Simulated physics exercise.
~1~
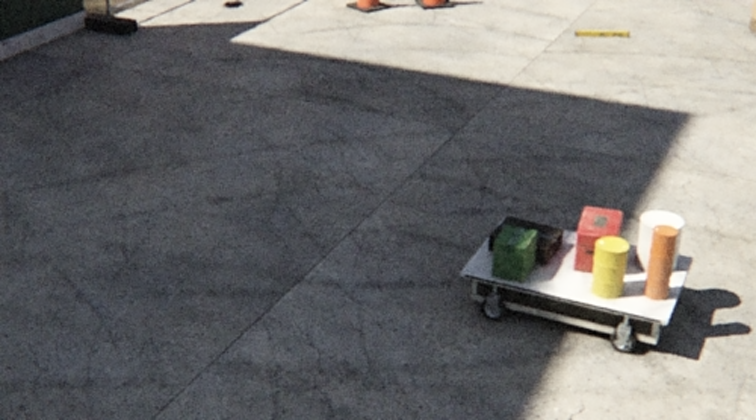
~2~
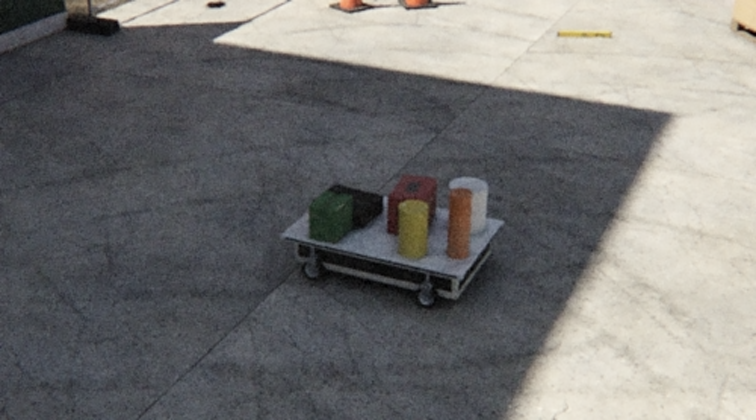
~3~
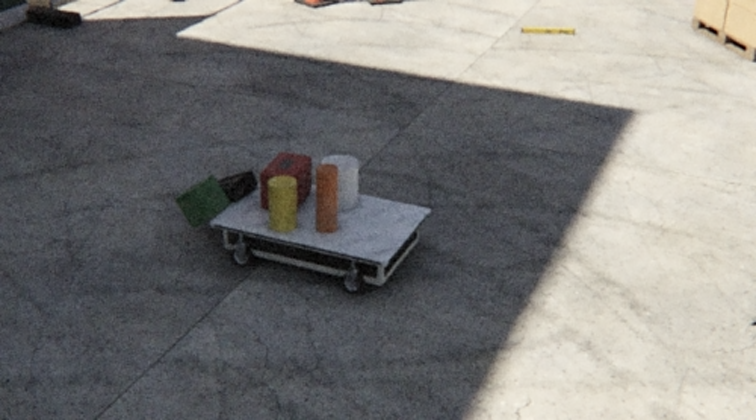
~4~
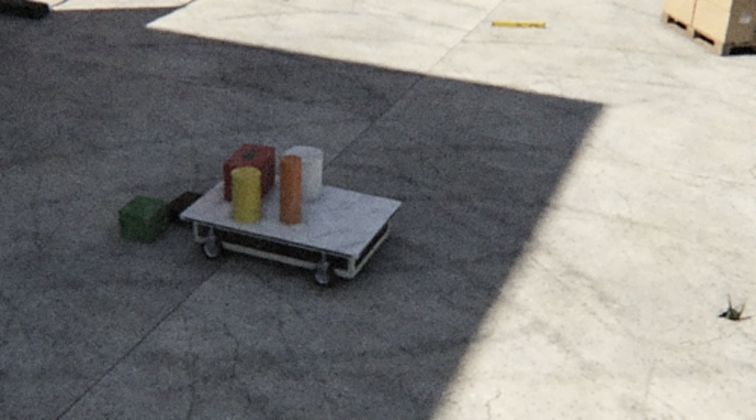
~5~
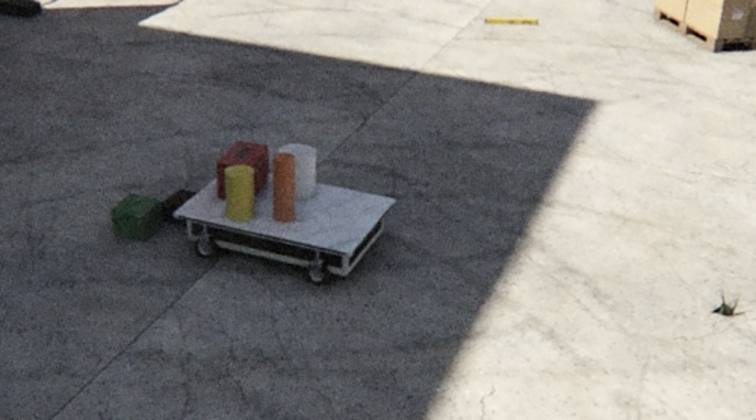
Wheeled cart rolling left across shaded concrete and stopping, its green and black boxes toppling off while the other items stay aboard.
